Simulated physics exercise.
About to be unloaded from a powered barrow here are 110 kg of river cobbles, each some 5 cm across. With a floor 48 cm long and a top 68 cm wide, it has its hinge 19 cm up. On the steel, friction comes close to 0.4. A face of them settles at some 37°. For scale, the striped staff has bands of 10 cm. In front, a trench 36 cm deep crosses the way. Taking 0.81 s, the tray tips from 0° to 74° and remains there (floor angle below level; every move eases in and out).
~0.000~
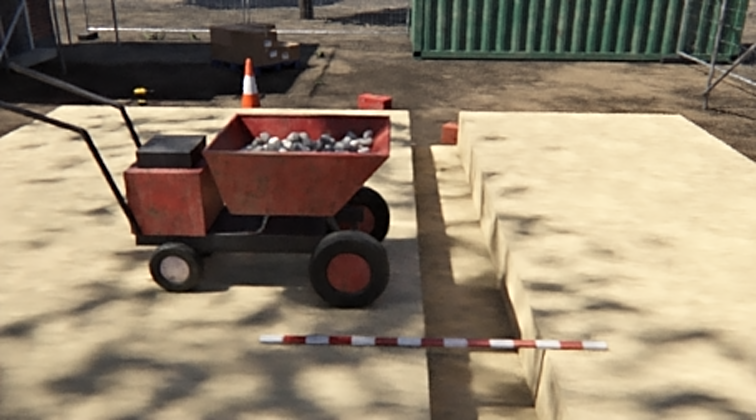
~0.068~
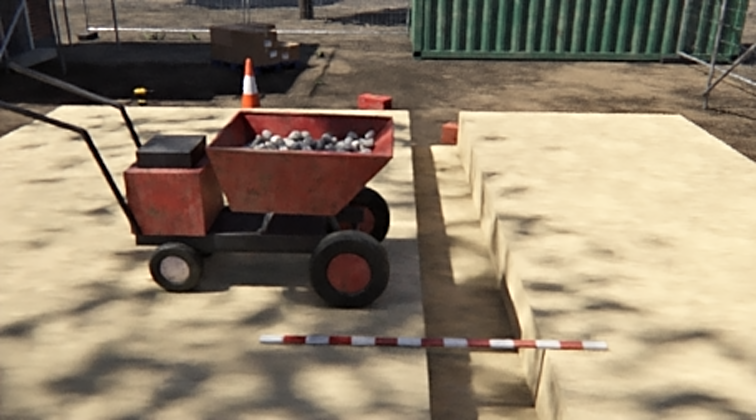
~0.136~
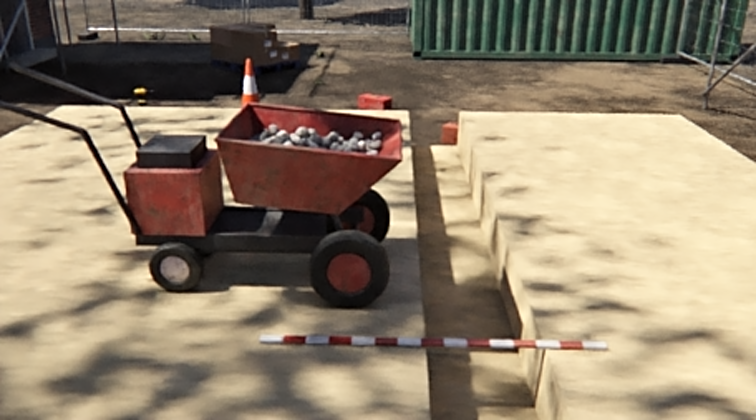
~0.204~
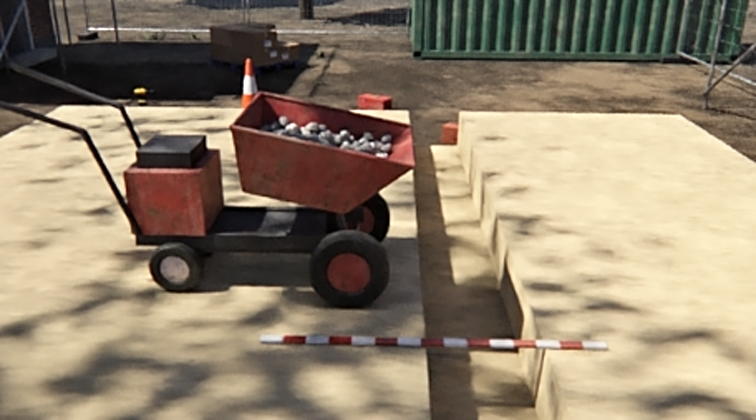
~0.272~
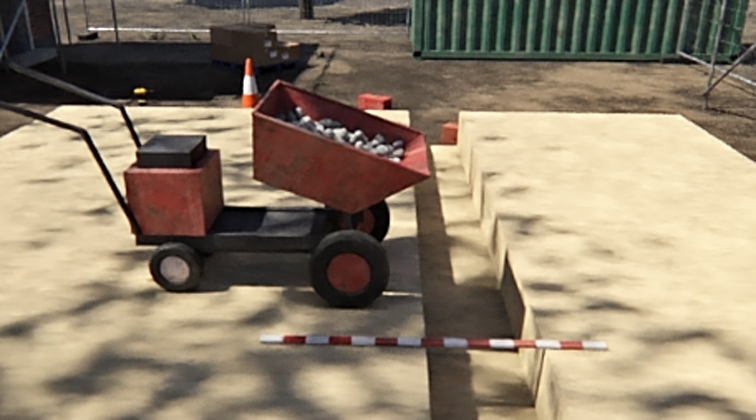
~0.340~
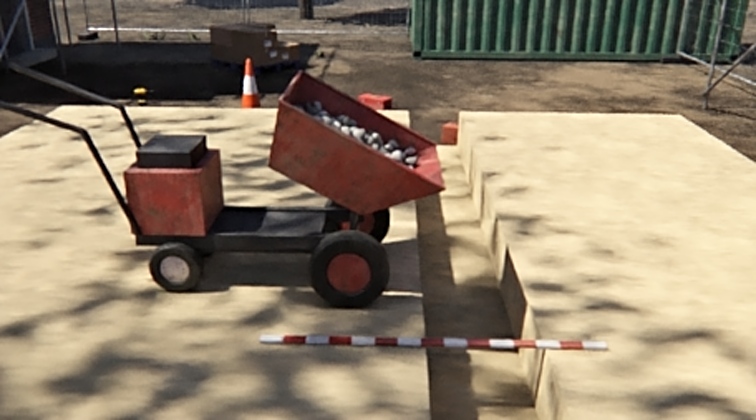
On a sunlit work site, a red barrow's tray of grey stones tilting steadily down to the right beside a trench.
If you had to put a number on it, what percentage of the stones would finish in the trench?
I'd put it at about 66 percent.
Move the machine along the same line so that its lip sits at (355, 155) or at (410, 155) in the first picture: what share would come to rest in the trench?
Roughly 95 per cent, then 35 per cent.
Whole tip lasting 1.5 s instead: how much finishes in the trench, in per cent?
With that change, it comes to around 80 per cent.
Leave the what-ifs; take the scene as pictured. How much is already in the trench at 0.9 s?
About 30 per cent by then.
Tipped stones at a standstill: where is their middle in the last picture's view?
Their middle is at about (503, 323).
After 0.6 s the floor is at 63°; 100 % in the tray; the foremost stones are at (461, 225).
After 0.9 s the floor is at 74°; 64 % in the tray, 29 % in the trench, 7 % past the trench; the foremost stones are at (549, 283).
After 1.3 s the floor is at 74°; 14 % in the tray, 52 % in the trench, 34 % past the trench; the foremost stones are at (654, 283).
After 3.2 s the floor is at 74°; 0 % in the tray, 66 % in the trench, 34 % past the trench; the foremost stones are past the picture's edge.
